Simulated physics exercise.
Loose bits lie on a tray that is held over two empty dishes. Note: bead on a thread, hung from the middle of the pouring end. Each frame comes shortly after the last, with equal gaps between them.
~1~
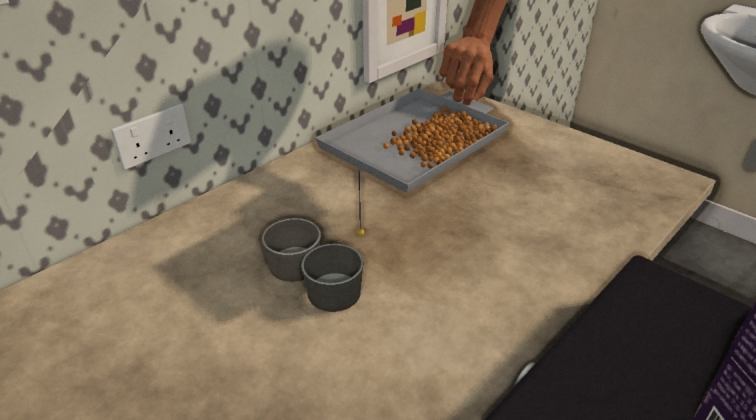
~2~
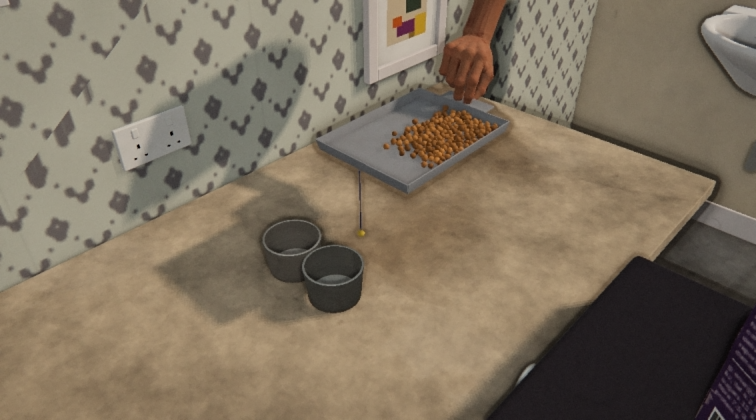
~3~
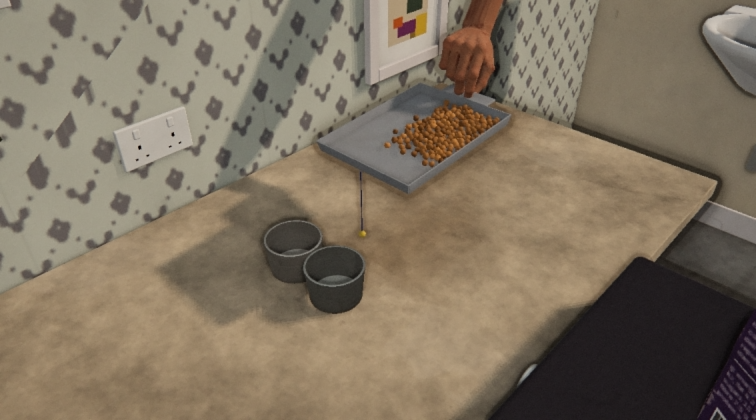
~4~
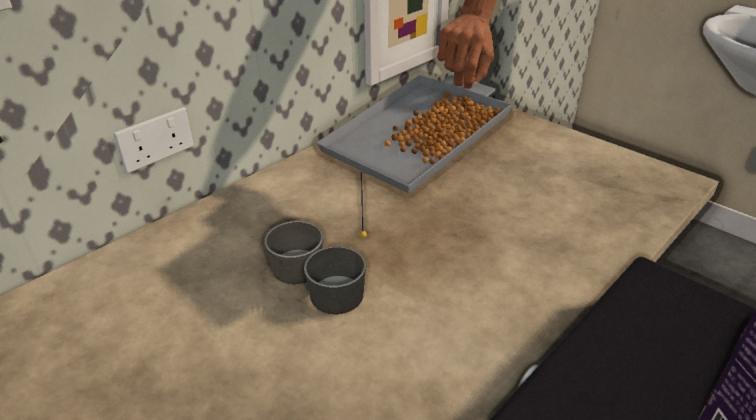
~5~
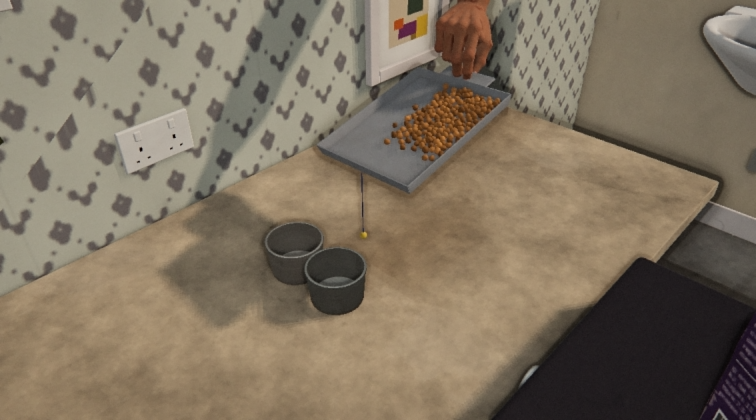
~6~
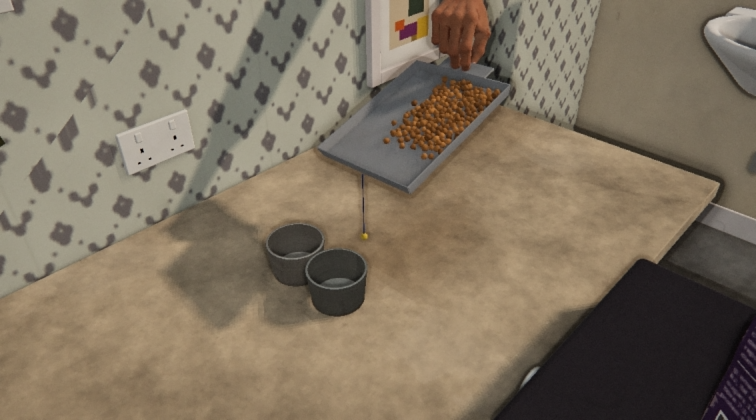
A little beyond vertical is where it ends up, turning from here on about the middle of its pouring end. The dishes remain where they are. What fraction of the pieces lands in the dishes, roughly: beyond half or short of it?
Beyond half.
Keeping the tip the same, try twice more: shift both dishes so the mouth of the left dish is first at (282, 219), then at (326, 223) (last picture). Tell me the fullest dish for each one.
For the two places in order: The rightward one, the leftward one.
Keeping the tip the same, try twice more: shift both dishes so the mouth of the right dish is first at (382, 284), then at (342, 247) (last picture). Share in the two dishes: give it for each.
You'd get 60 in a hundred the first time and 70 in a hundred the second.
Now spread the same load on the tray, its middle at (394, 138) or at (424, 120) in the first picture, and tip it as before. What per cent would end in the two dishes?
Some 70 and then some 60 per cent.
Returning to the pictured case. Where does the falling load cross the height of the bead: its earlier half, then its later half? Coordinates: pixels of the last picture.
Near (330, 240) and later near (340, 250).
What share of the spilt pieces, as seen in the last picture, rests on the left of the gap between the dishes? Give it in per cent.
Looks to be around 20 per cent of the spill.
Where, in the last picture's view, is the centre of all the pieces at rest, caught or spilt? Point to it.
The centre settles at about (329, 282).
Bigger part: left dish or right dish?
Fuller at the end: The rightward one.
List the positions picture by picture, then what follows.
Corners of the pouring end at (319, 138) and (407, 182), level; middle of the load at (442, 135), roasted chickpeas; left dish at (271, 261); right dish at (311, 290); bead on its thread at (360, 232), in the first picture.
Corners of the pouring end at (319, 139) and (408, 183), level; middle of the load at (442, 135), in the second picture.
Corners of the pouring end at (320, 140) and (408, 183), tipped barely, lowest at the left corner; middle of the load at (443, 131), in the third picture.
Corners of the pouring end at (320, 142) and (408, 183), tipped a little, lowest at the left corner; middle of the load at (444, 125), in the fourth picture.
Corners of the pouring end at (320, 144) and (408, 184), tipped a little, lowest at the left corner; middle of the load at (443, 119), in the fifth picture.
Corners of the pouring end at (320, 147) and (407, 185), tipped clearly, lowest at the left corner; middle of the load at (442, 114); left dish at (275, 266); right dish at (315, 295), in the sixth picture.
Soon after the last picture, tray tipped steeply; nearly all on the tray; a stray few in the right dish; a stray few in the left dish; a small part in the air.
A little later, tray tipped past a quarter turn; most on the tray; a stray few in the right dish; a small part in the left dish; a stray few outside both; a small part in the air.
Later still, tray tipped past a quarter turn; about half in the right dish; about a quarter in the left dish; about a third outside both; a stray few in the air.
At rest, tray tipped past a quarter turn; about half in the right dish; about a quarter in the left dish; about a third outside both; a stray few in the air.
